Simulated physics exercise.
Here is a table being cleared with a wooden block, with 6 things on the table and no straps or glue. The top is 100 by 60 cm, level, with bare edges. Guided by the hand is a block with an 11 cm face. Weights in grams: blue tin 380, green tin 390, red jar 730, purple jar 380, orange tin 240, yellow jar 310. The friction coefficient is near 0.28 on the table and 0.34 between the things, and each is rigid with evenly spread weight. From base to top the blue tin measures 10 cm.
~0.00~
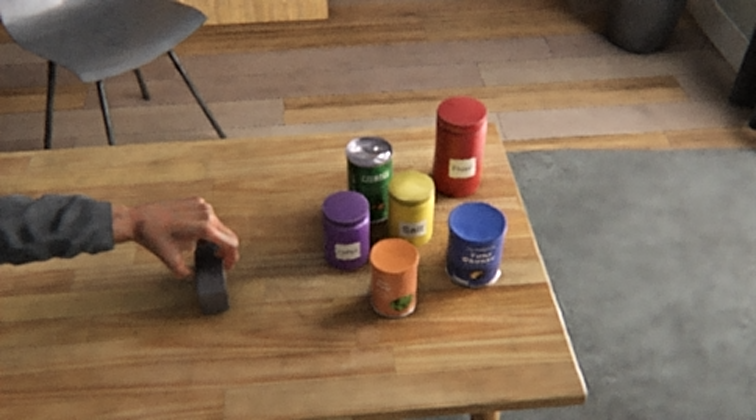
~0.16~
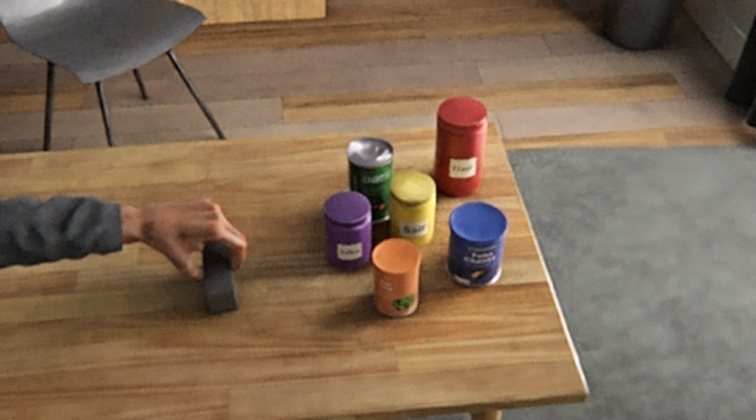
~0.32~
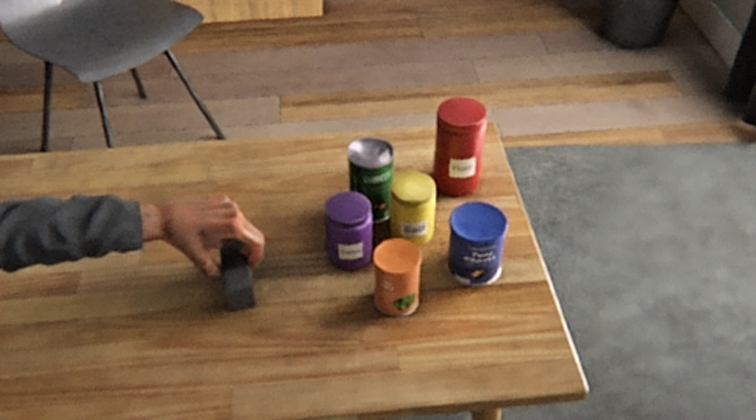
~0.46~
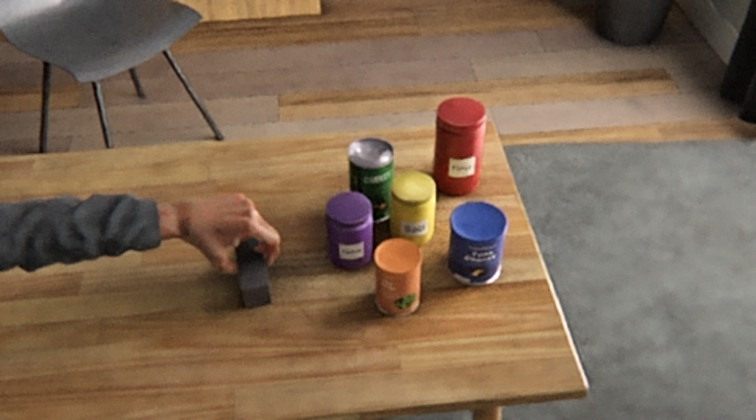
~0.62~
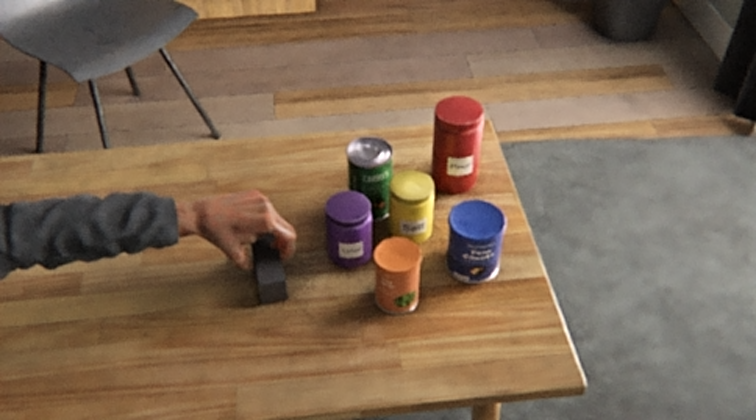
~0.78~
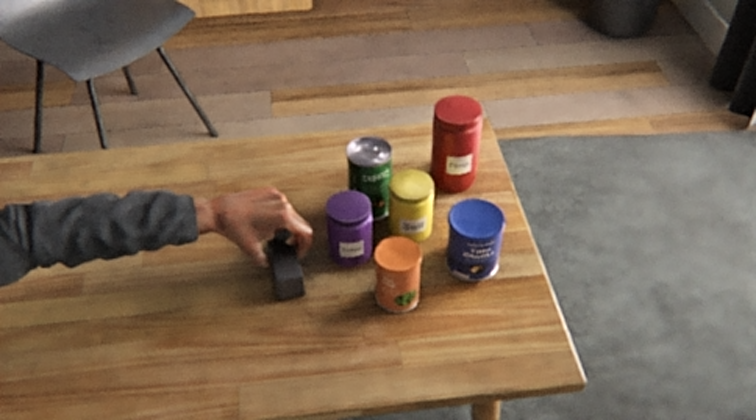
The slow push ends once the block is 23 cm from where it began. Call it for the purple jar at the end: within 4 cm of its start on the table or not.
Not within.
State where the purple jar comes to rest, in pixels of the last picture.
At about (398, 220).
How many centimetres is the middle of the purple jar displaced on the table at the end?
About 8 cm.
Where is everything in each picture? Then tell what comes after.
In the first frame, pusher on by 0 cm; purple jar (346, 231); blue tin (475, 245).
In the second frame, pusher on by 1 cm; red jar (460, 148); orange tin (396, 279).
In the third frame, pusher on by 3 cm; yellow jar (412, 210); blue tin (476, 244).
In the fourth frame, pusher on by 5 cm; green tin (371, 181); red jar (458, 147).
In the fifth frame, pusher on by 8 cm; orange tin (397, 277); yellow jar (411, 208).
In the sixth frame, pusher on by 10 cm; purple jar (349, 229); blue tin (474, 240).
Around 1.18 s, pusher on by 16 cm.
Around 1.48 s, pusher on by 20 cm; purple jar shifted 5 cm near (382, 222).
Around 1.58 s, pusher on by 22 cm; purple jar shifted 7 cm near (391, 221); yellow jar shifted 2 cm.
Finally (2.1 s), not toppled but over 4 cm from the start, purple jar; the other 5 still in place (within 4 cm). Final places as that camera would see them, purple jar near (398, 221).
